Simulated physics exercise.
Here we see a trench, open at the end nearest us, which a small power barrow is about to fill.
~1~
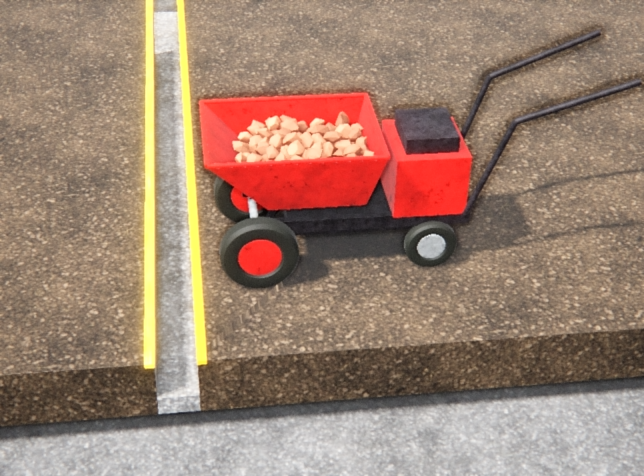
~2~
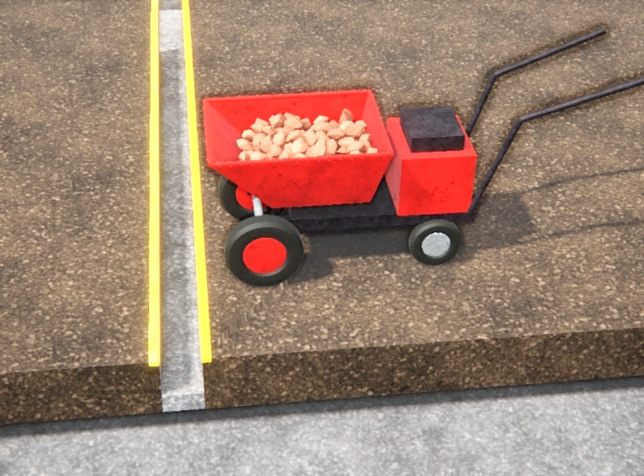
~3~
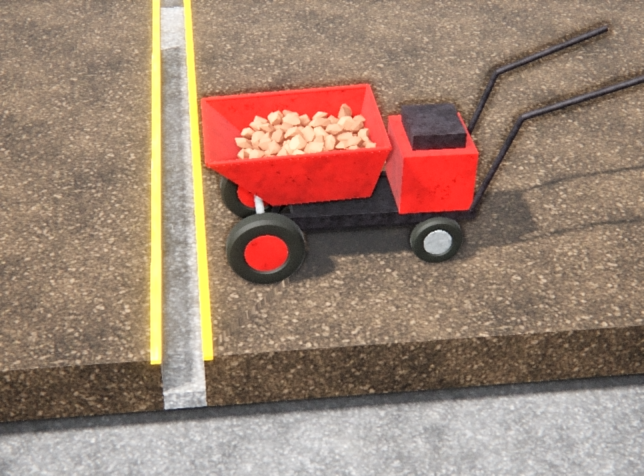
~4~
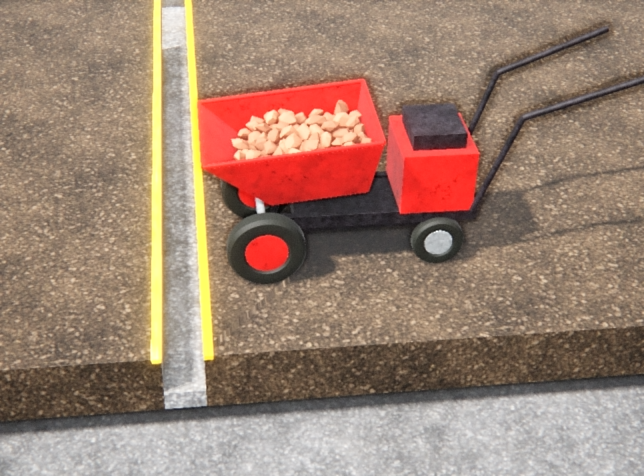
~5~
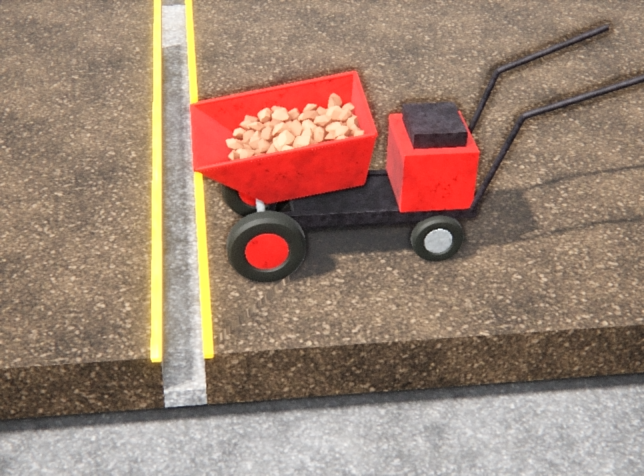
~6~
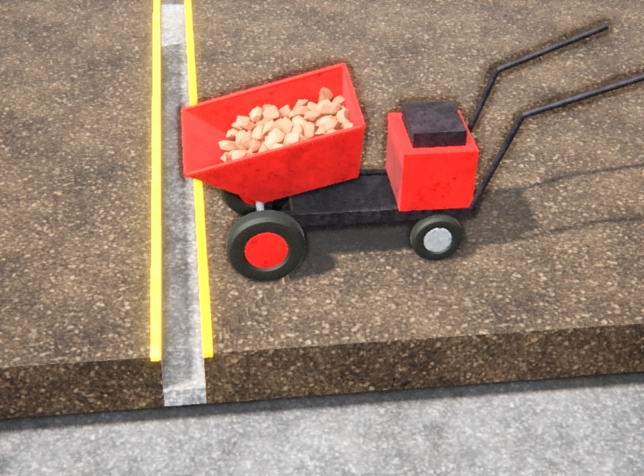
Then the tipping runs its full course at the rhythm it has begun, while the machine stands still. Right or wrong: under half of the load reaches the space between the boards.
Right.
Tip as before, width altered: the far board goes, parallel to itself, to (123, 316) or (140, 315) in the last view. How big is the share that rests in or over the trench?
In order, some 50 and some 0 percent.
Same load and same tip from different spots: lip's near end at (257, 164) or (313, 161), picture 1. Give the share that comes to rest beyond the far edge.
Roughly 20 per cent at the first spot and 0 per cent at the second.
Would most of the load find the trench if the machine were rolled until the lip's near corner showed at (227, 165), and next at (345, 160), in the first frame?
From the first position short of one half lands between the edges, from the second short of one half.
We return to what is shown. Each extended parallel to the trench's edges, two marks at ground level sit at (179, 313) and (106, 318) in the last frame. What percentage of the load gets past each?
70 % and 40 %, in that order.
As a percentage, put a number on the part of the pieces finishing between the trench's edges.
About 0 per cent.
Shortly afterwards, skip tipped steeply; the whole lot in the skip.
Next, skip tipped right over; near two thirds in the skip; near a third beyond it; only a few falling.
Some moments later, skip tipped right over; near a third in the skip; near two thirds beyond it.
In the end, skip tipped right over; near a third in the skip; only a few in or heaped over the trench; near two thirds beyond it.
